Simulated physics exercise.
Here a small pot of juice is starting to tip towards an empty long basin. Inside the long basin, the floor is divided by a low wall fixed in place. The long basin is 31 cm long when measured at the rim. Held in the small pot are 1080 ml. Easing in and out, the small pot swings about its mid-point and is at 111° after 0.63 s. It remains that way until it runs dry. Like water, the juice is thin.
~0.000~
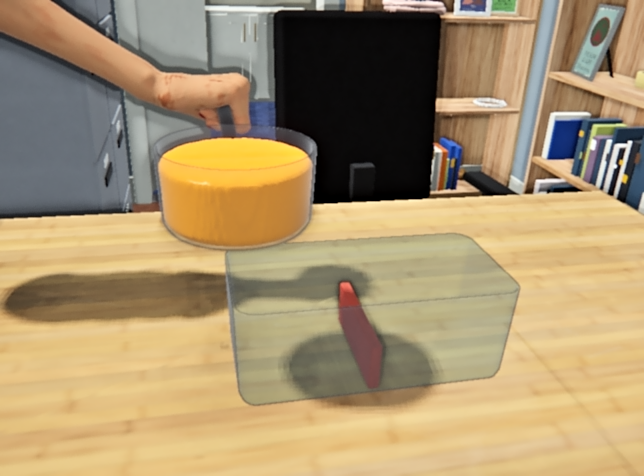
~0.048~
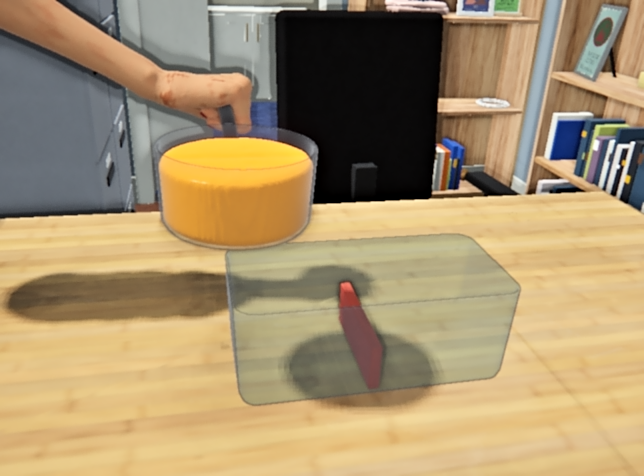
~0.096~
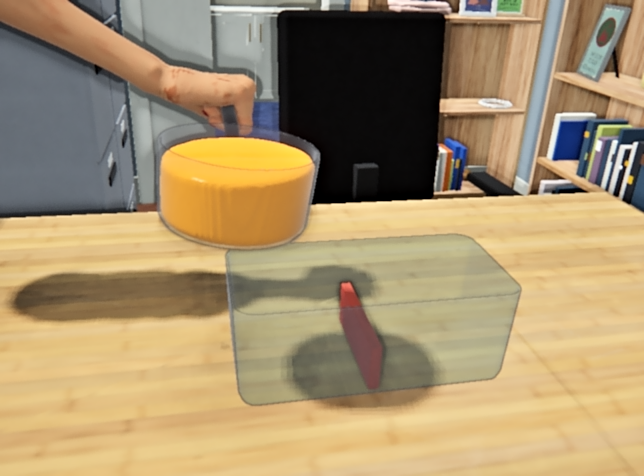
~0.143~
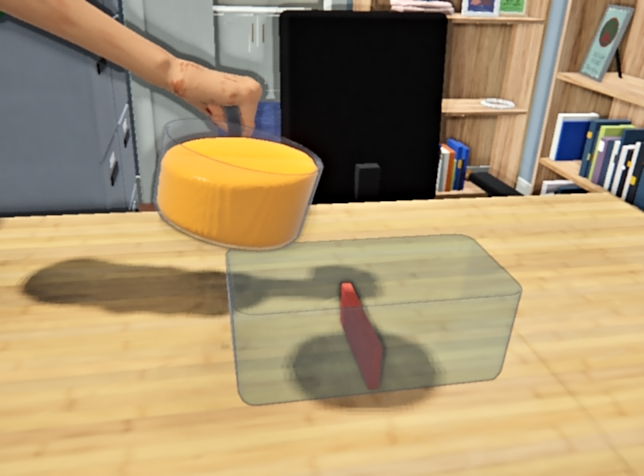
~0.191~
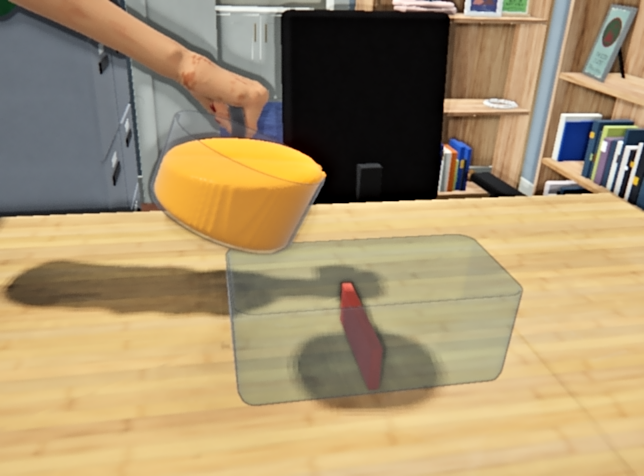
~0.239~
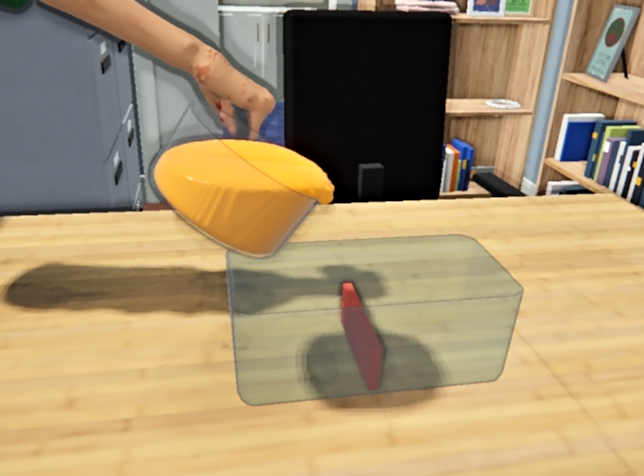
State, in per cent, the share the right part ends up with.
The right part ends up with roughly 27 %.
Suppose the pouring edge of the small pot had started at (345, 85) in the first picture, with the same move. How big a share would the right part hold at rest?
Then I'd expect something near 60 per cent.
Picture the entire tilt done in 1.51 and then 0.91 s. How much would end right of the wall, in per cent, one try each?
The first try gives 50 percent and the second 40 percent.
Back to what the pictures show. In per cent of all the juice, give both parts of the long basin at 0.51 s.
Left about 28, right about 20.
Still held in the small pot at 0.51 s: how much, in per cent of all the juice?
Fraction remaining: Approx. 22 per cent.
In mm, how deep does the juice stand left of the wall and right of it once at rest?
The left ends up at roughly 34 mm, with the right at roughly 14 mm.
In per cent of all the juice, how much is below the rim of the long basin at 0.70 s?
That comes to about 84 percent.
By 0.51 s the tilt is 101° and 23 per cent is still to pour, 29 is left of the wall and 21 right of it.
By 0.70 s the tilt is 111° and 4 per cent is still to pour, 59 is left of the wall and 24 right of it.
By 0.91 s the tilt is 111° and 0 per cent is still to pour, 63 is left of the wall and 26 right of it.
By 1.13 s the tilt is 111° and 0 per cent is still to pour, 63 is left of the wall and 27 right of it.
At rest 63 per cent lies left of the wall, 27 right of it and 10 outside.
